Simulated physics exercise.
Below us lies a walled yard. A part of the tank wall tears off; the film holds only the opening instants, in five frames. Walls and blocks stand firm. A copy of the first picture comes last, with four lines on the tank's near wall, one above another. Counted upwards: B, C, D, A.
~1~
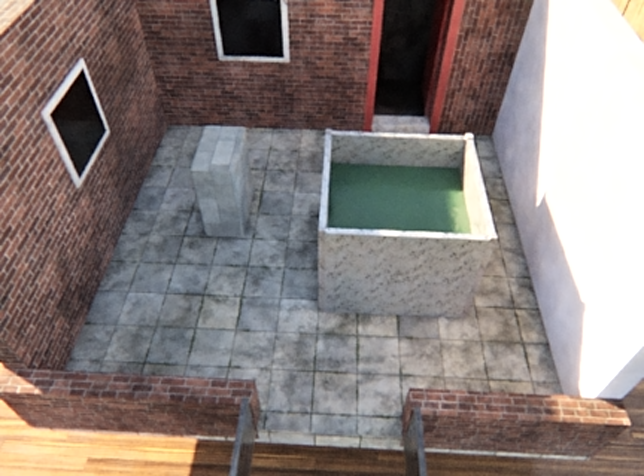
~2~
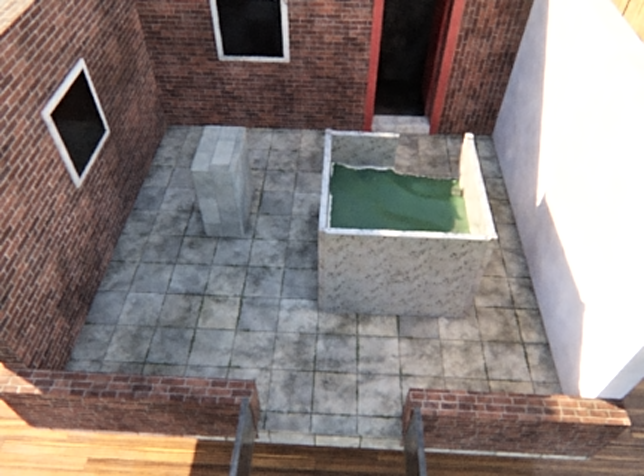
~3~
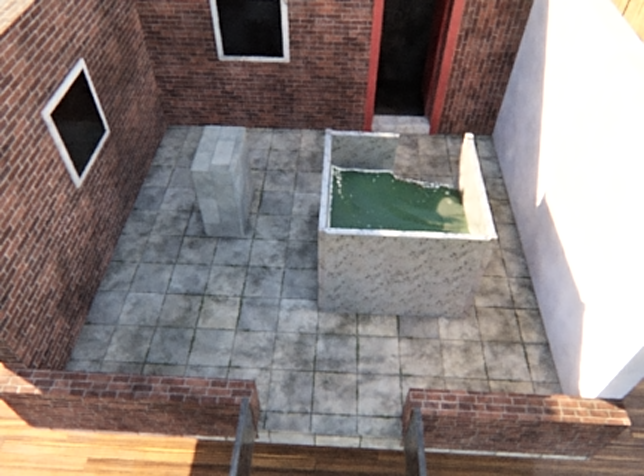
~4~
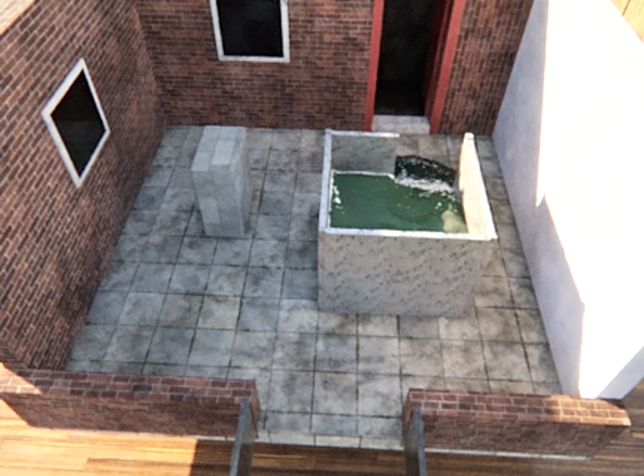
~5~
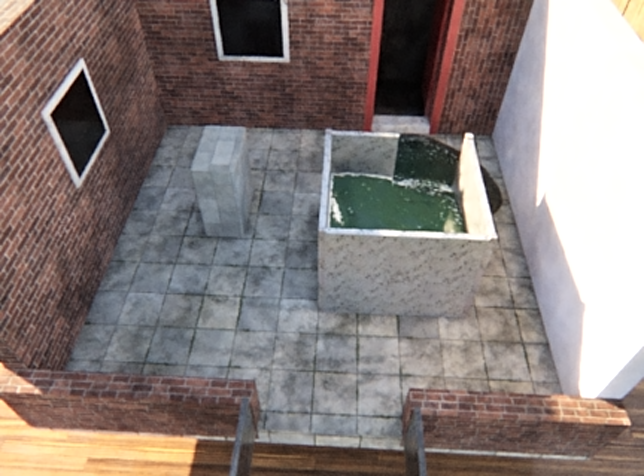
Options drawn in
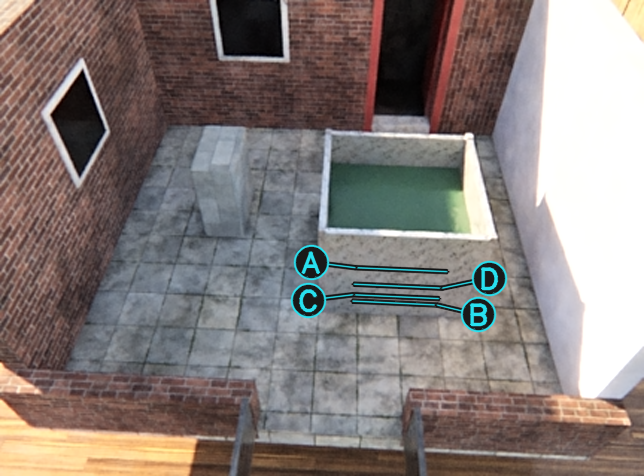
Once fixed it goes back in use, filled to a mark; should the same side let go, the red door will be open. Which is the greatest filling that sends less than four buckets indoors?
Go for C.
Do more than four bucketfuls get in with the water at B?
No, that is safe.
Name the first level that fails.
It is D.
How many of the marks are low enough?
Two of the four.
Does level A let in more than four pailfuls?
Yes.
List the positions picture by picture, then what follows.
Water in the tank at rest, its middle at (398, 208); foot of the red doorway at (400, 133); open gate at (332, 381).
Water covers 1 % of the ground, its front hidden from here.
Water covers 3 % of the ground, its front hidden from here.
Water covers 8 % of the ground, its front hidden from here.
Water covers 14 % of the ground, its front hidden from here.
On the marked copy, A at (401, 269); B at (394, 303); C at (395, 296); D at (397, 286); from the bottom up B, C, D, A.
For level A, dozens of bucketfuls pour in.
For level B, nothing gets over.
For level C, a splash gets over, under a bucket.
For level D, about 9 bucketfuls get in.
